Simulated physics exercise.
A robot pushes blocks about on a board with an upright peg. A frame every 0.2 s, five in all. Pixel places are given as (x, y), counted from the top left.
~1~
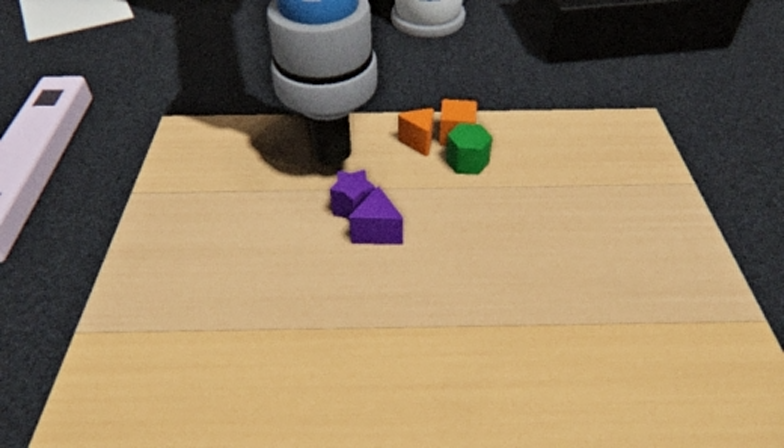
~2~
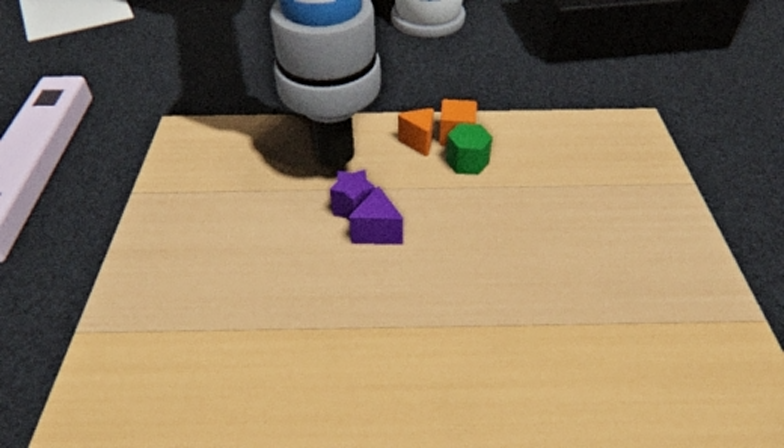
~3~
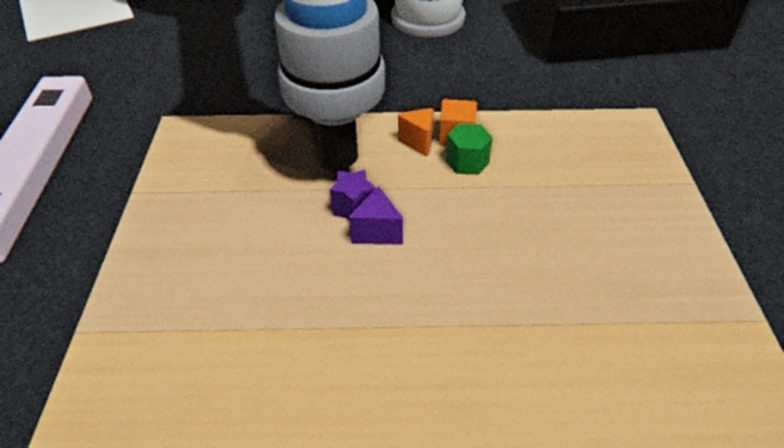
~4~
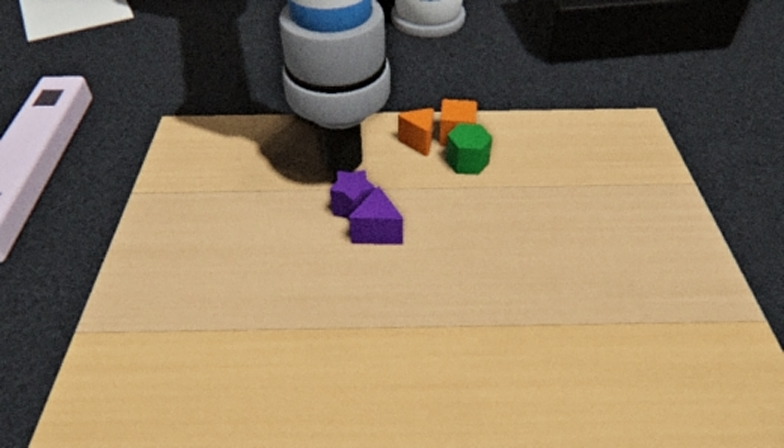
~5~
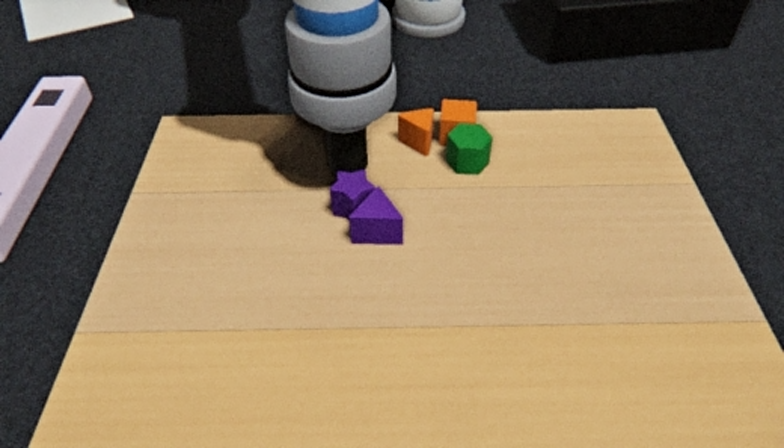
At the start, a robot's dark peg stands just behind a purple star and a purple triangular block, with two orange blocks and a green one grouped to the right. The peg then drifts slightly right and a little nearer the star, while all five blocks stay still.
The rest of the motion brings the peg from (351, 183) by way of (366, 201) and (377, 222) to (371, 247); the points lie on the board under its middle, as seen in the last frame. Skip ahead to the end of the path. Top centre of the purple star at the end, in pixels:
Final place: (363, 250).
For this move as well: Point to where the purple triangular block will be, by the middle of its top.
Most likely (404, 263).
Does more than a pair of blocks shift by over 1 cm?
Final answer: No.
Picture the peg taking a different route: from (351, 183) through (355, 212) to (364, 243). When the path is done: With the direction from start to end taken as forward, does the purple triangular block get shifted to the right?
Answer: No.
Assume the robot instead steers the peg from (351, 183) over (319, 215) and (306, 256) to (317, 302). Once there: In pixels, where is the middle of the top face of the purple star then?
Answer: (342, 220).
What follows on the original path. Halfway along, peg (374, 193); purple star (368, 211); purple triangular block (394, 232), turned 30° clockwise.
At the end, peg (370, 228); purple star (363, 250); purple triangular block (404, 263).
